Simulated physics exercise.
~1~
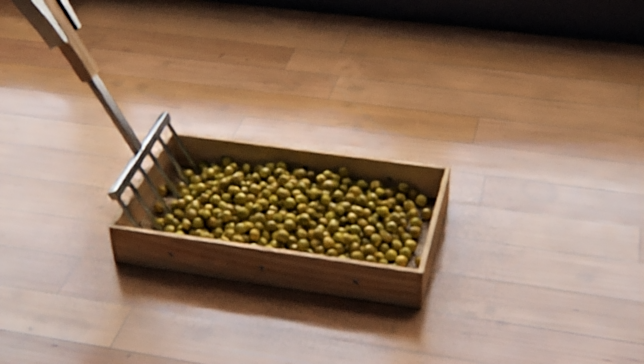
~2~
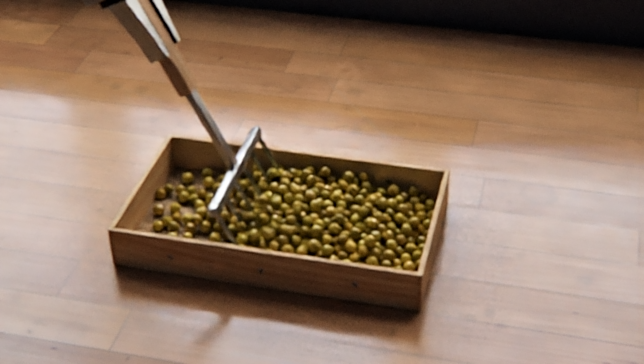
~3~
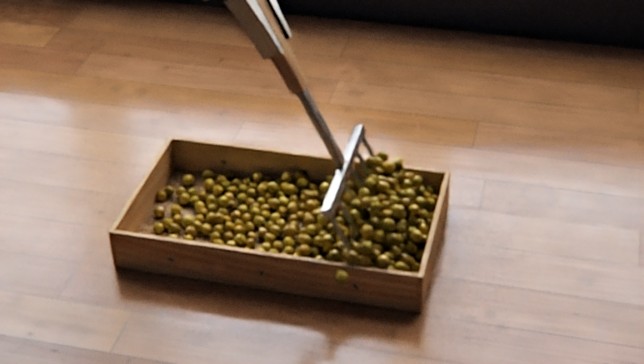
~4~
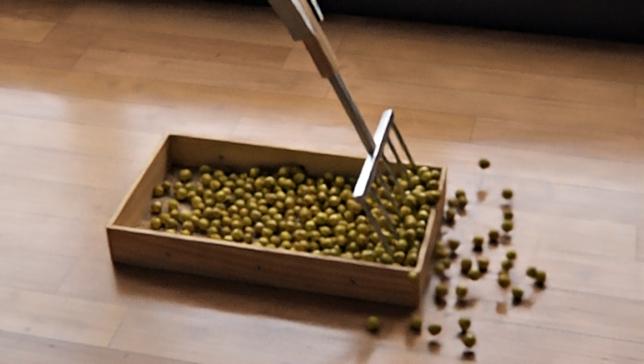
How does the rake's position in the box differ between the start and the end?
At the start the rake is at the left end of the box, and by the end it is over at the right end, near the wall where the beads spill out.
